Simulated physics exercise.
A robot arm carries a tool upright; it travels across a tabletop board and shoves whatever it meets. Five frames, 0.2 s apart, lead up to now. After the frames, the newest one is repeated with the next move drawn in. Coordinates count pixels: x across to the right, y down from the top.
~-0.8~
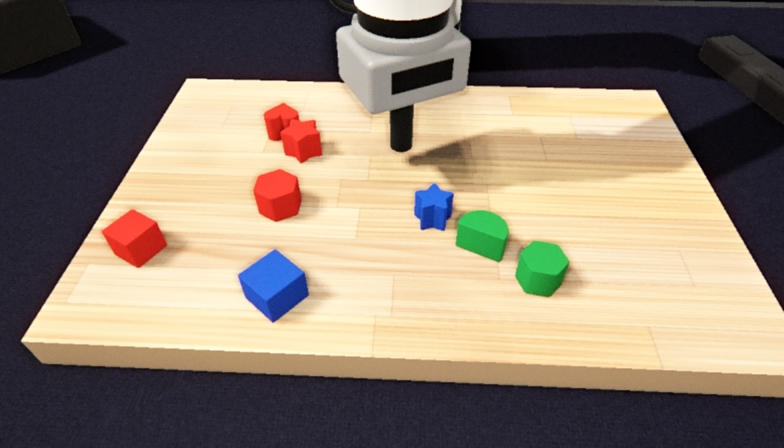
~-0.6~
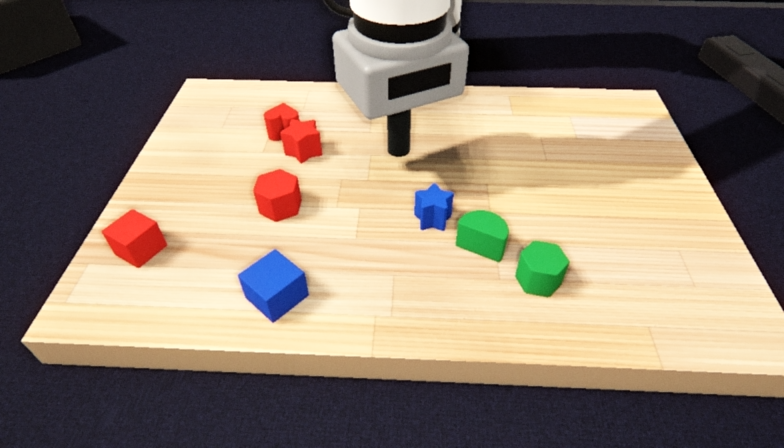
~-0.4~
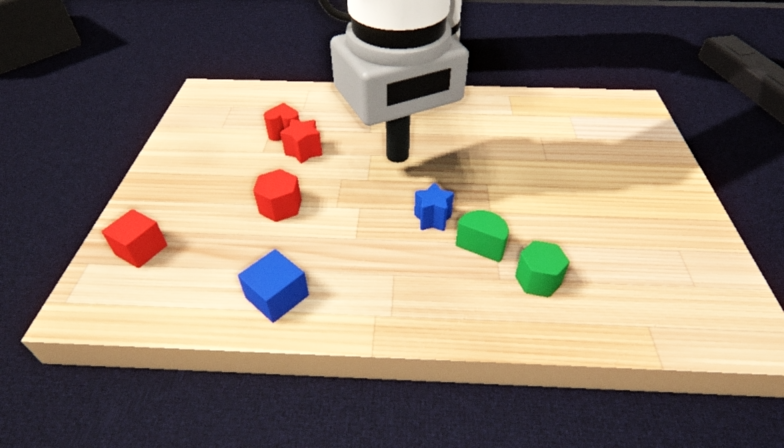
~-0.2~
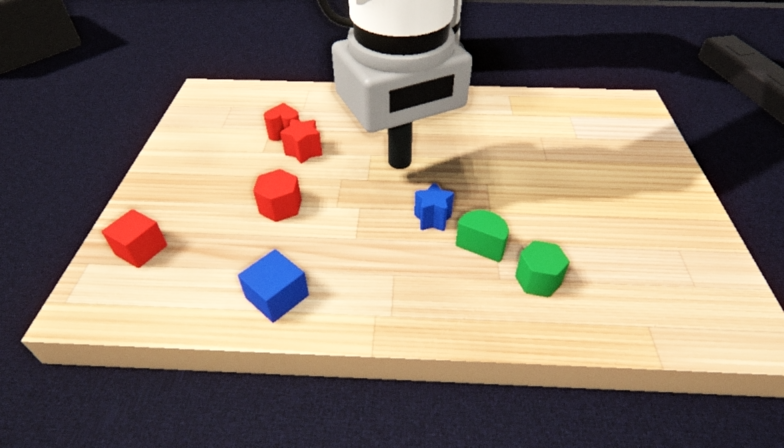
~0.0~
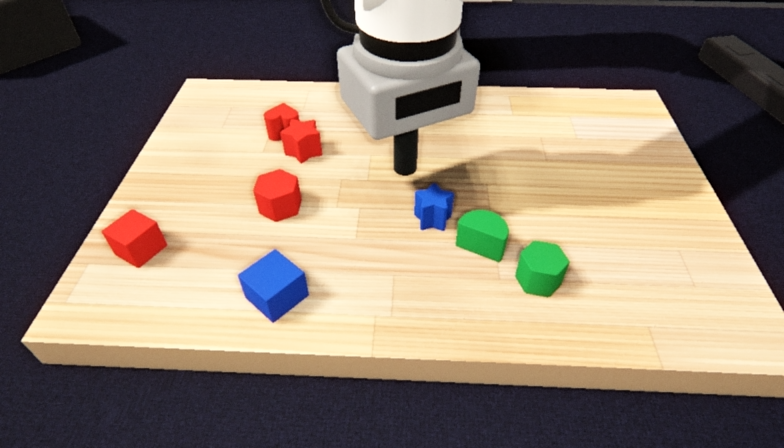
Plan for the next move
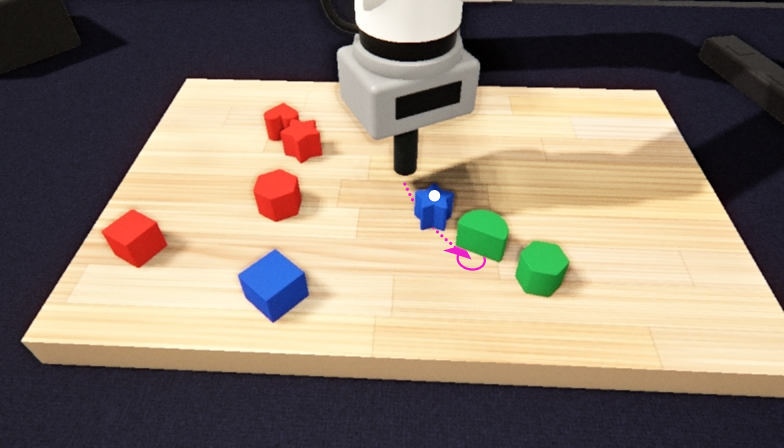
A robot arm with a black tip moved slightly forward over a wooden board, drawing a little closer to a blue star, while the star and the scattered red, green and blue blocks stayed still.
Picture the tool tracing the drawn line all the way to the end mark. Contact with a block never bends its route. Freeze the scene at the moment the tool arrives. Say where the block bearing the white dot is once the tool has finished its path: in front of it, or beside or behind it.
Once the path is finished, the block bearing the white dot still sits ahead of the tool.
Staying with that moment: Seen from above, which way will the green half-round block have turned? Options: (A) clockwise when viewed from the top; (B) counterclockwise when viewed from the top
It's B.
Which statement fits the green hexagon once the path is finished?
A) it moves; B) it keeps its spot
I'll go with A - it moves.
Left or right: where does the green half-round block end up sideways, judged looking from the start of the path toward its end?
The answer is left.
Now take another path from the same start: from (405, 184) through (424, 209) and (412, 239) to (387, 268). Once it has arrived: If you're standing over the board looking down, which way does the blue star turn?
Seen from overhead, it turns anticlockwise.
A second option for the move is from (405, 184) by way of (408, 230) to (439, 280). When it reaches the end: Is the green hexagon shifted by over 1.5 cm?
No - that is not the case.
The line goes from (405, 184) through (428, 222) to (471, 259); the dot is on the blue star.
The first path, step by step. One third of the way, tool (419, 194); blue star (438, 200).
Two thirds of the way, tool (442, 219); blue star (460, 228); green half-round block (500, 232), turned 45° anticlockwise.
At the end, tool (474, 244); blue star (488, 257), turned 15° clockwise; green half-round block (524, 243), turned 100° anticlockwise; green hexagon (562, 260).
